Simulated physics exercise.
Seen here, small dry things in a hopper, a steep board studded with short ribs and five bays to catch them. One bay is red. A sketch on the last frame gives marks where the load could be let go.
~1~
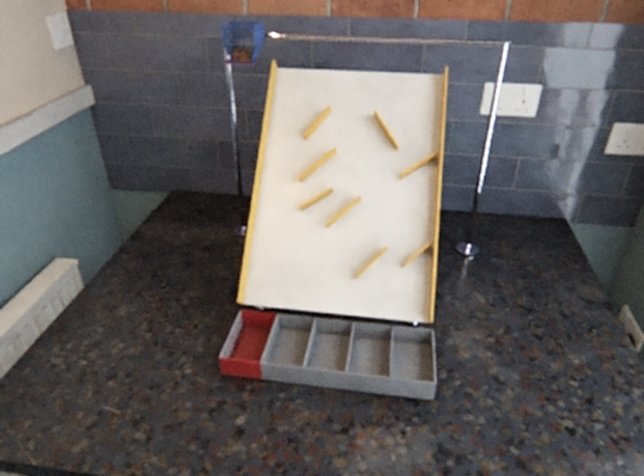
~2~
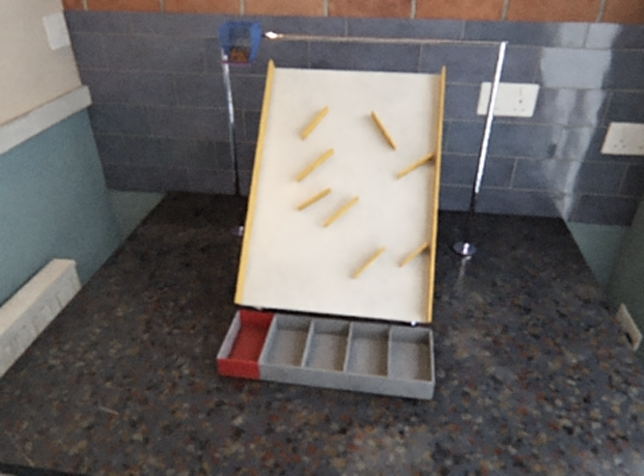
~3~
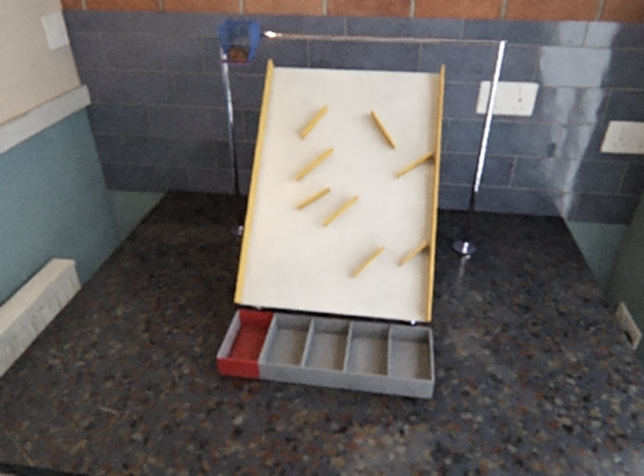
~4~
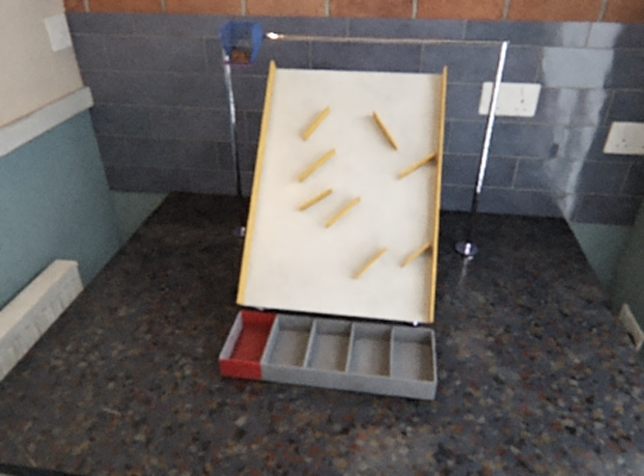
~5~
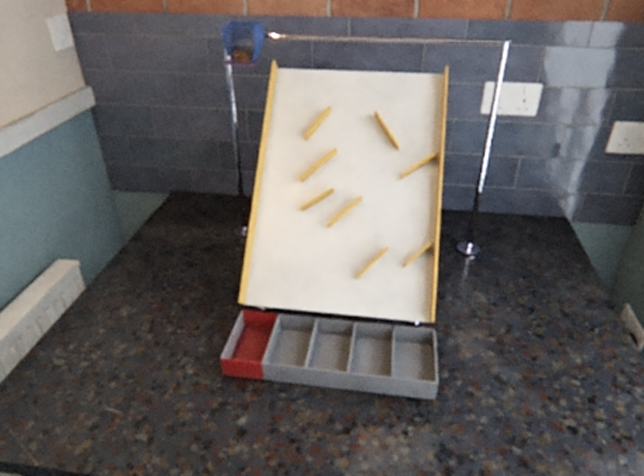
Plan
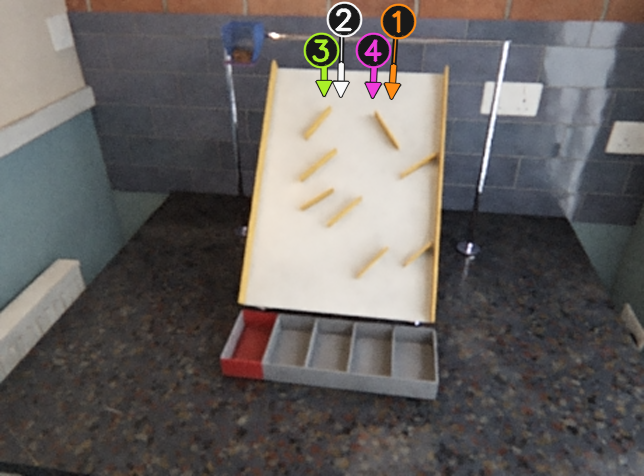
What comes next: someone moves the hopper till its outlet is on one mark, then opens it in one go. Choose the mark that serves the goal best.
Mark 3 does it best.
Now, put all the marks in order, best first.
The order is 3, 2, 4, 1.
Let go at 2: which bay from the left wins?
It is the first one.
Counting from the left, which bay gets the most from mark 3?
It is the first one.
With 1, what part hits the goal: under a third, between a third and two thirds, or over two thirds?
It is under a third.
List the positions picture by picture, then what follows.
In the first frame, hopper at (245, 54), cereal balls, door shut.
In the second frame, ribs (302, 136) to (327, 106), (372, 111) to (395, 146), (296, 178) to (333, 148).
In the third frame, ribs (398, 174) to (434, 152), (297, 207) to (329, 187), (324, 224) to (358, 196).
In the fourth frame, ribs (356, 277) to (386, 247), (403, 265) to (430, 243).
In the fifth frame, red bay at (242, 368), number 1 of 5 from the left.
On the marked copy, mark 1 meets the board at (391, 93); mark 2 meets the board at (340, 91); mark 3 meets the board at (324, 90); mark 4 meets the board at (372, 92).
Choosing 1, a stray few in the red bay, most in other bays, a small part outside the box.
Choosing 2, about half in the red bay, about a quarter in other bays, about a quarter outside the box.
Choosing 3, about two thirds in the red bay, a small part in other bays, about a quarter outside the box.
Choosing 4, about a third in the red bay, about a third in other bays, about a quarter outside the box.
